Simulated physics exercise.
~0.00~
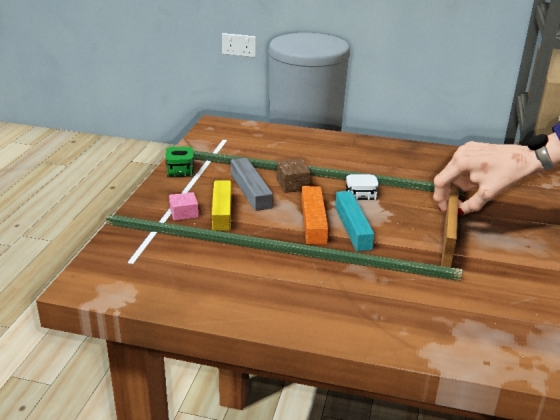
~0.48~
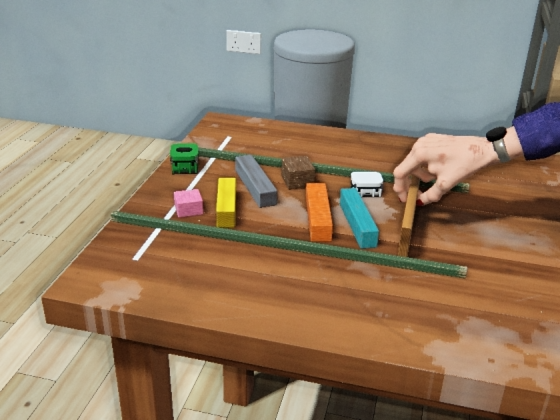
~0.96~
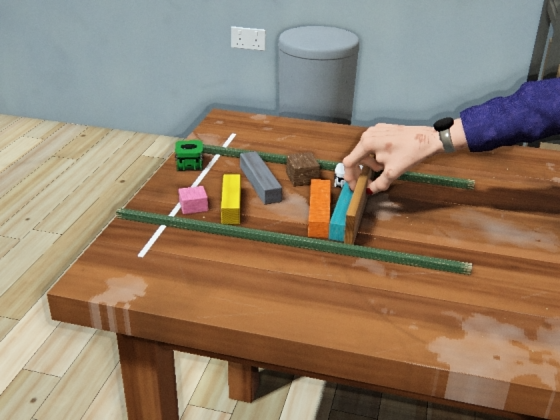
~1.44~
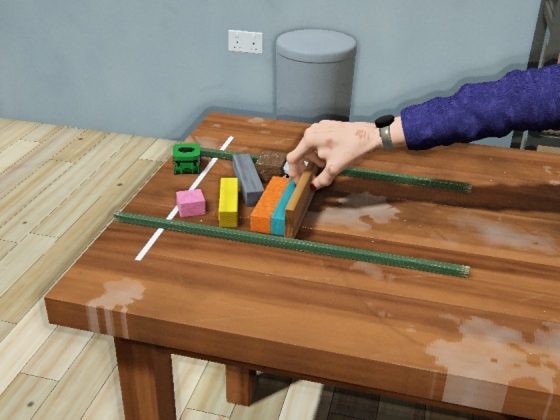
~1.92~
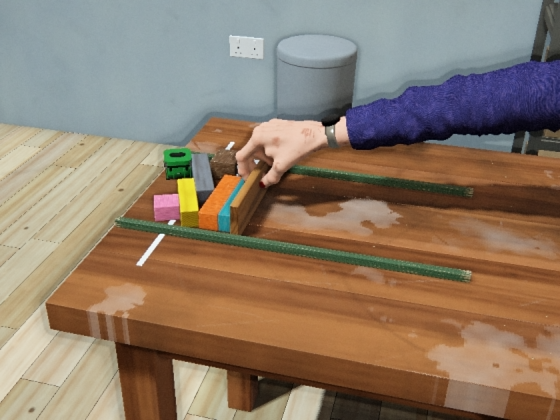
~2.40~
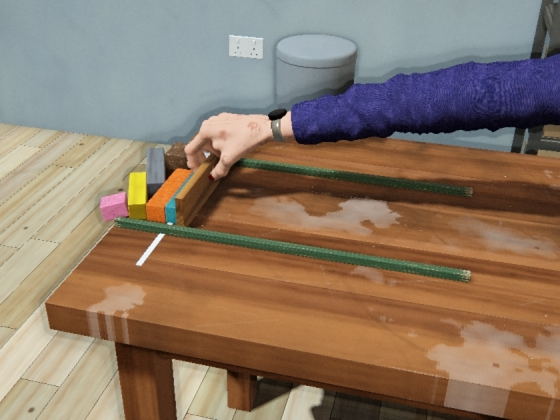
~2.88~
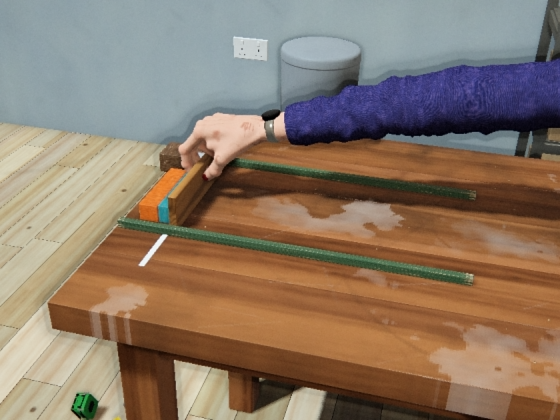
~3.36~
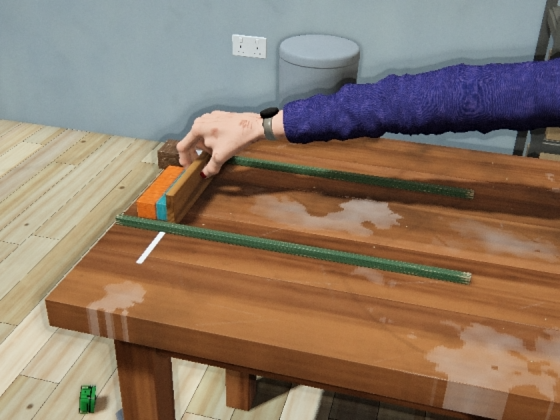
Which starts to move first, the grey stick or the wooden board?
The wooden board moves first, slid left by the hand, and the grey stick only starts to shift later.
